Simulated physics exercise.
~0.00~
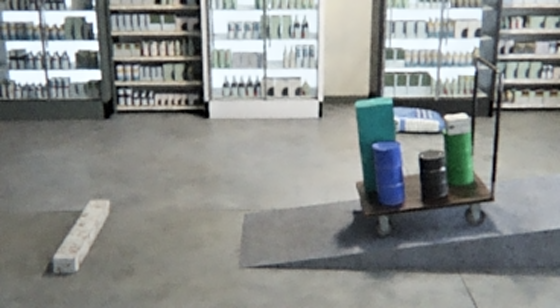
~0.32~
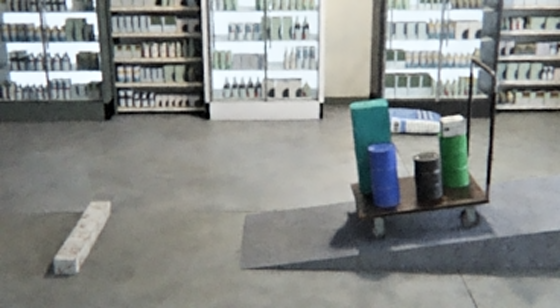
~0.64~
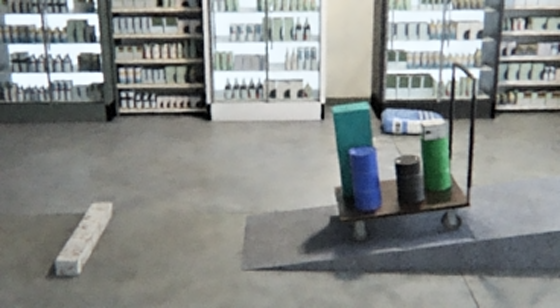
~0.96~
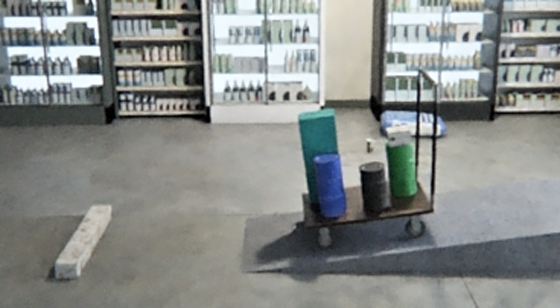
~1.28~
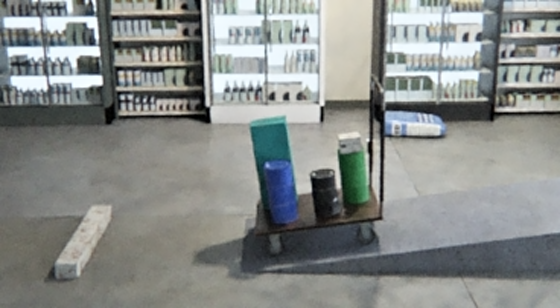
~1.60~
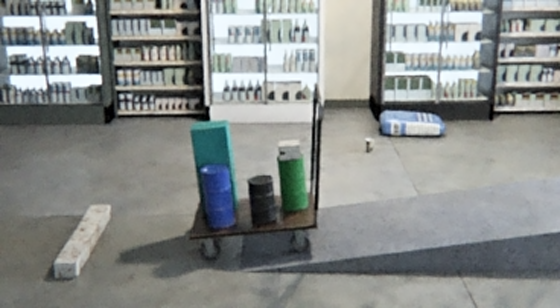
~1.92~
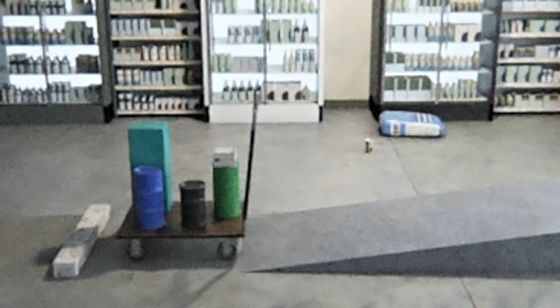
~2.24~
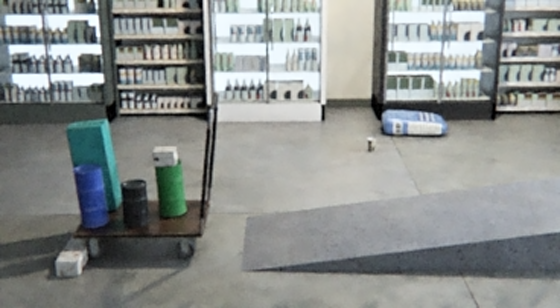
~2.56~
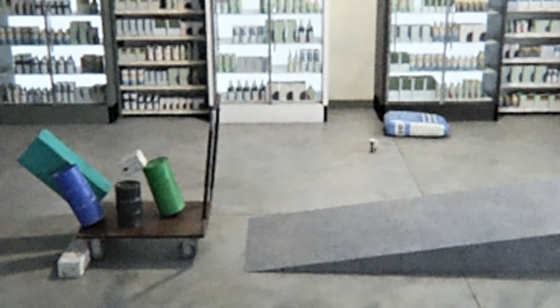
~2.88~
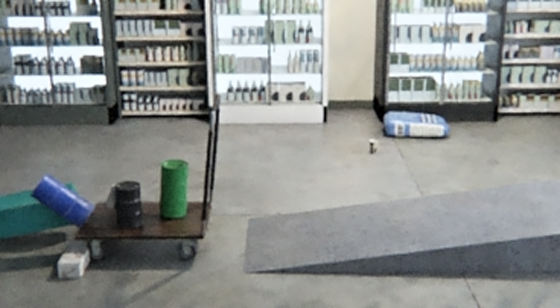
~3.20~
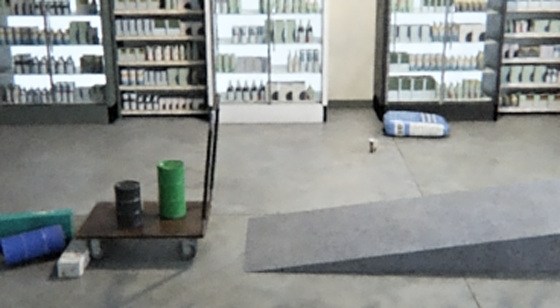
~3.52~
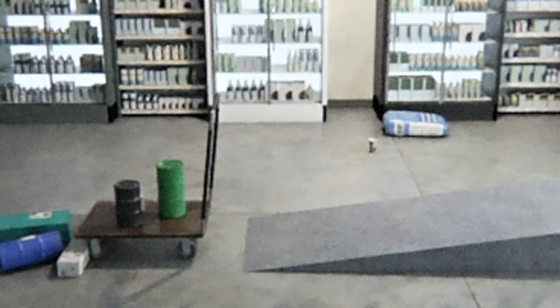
A trolley loaded with a turquoise box, blue, black and green canisters and a small white parcel rolls left down a grey ramp, seen from the side in a shop-like room with lit shelves of bottles behind. It crosses the flat floor toward a pale kerb at left, leaving a blue-and-white bundle lying behind. At the kerb it stops abruptly, and the box and blue canister pitch over the front edge while the green canister tilts and rights itself. The box and blue canister end on the floor at far left, with the black and green canisters still upright aboard.
